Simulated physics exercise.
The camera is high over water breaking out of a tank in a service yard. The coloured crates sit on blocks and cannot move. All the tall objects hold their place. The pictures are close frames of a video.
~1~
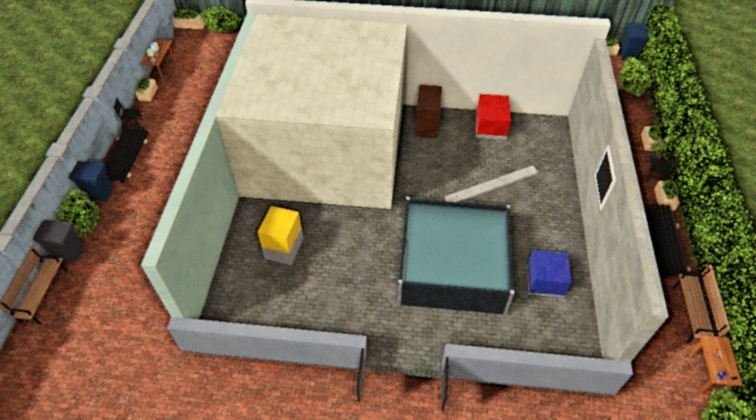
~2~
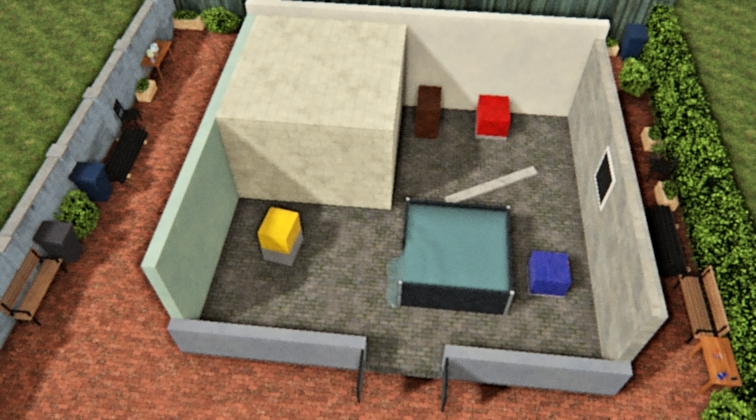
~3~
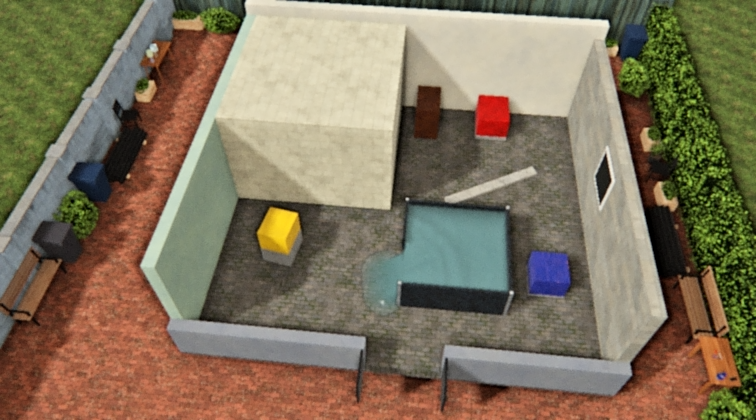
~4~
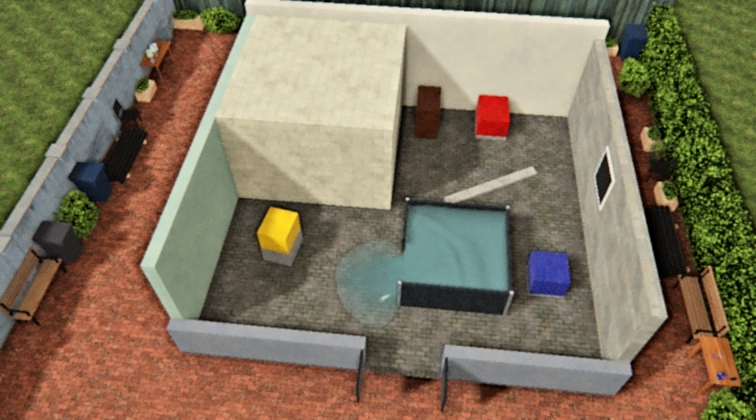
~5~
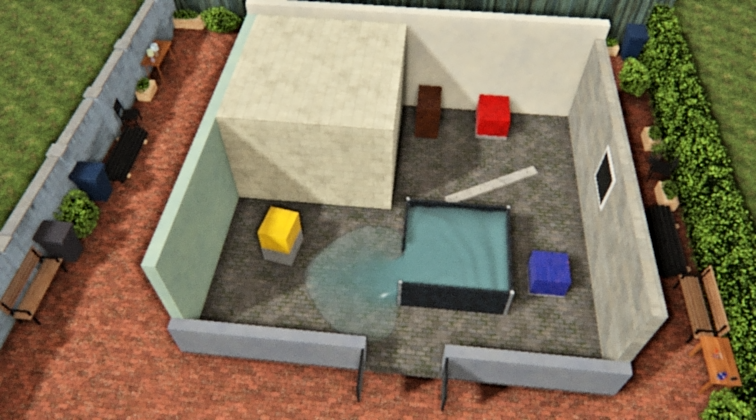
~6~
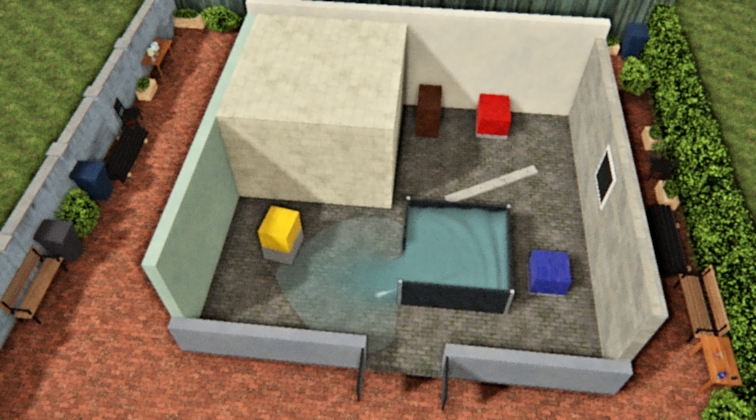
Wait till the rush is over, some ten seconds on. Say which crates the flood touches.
The yellow crate stays dry; the red crate stays dry; the blue crate stays dry.
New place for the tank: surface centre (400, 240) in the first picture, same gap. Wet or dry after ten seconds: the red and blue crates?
My reading: The red crate is safe, the blue crate is topped.
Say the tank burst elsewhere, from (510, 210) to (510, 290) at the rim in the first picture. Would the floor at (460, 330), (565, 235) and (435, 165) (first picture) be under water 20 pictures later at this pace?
In that order: Under water, covered, no water.
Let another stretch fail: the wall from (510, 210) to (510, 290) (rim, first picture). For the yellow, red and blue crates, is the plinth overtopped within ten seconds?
The yellow crate is safe; the red crate ends up wet; the blue crate is wetted.
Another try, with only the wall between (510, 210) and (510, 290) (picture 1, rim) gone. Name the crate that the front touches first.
It is the crate marked blue.
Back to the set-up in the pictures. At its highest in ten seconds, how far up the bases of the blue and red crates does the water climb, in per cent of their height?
Near 40 and 60 in a hundred.
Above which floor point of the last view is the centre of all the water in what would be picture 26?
Around (348, 267).
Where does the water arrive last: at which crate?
Last comes the blue one.
A moment on, water covers 30 % of the floor; the yellow crate water round its plinth, the red crate not reached, the blue crate not reached.
Next, water covers 30 % of the floor; the yellow crate water round its plinth, the red crate not reached, the blue crate not reached.
Then, water covers 35 % of the floor; the yellow crate water round its plinth, the red crate not reached, the blue crate not reached.
Later, water covers 55 % of the floor; the yellow crate water round its plinth, the red crate not reached, the blue crate not reached.
In the end, water covers 90 % of the floor; the yellow crate stayed above the water, the red crate stayed above the water, the blue crate stayed above the water.
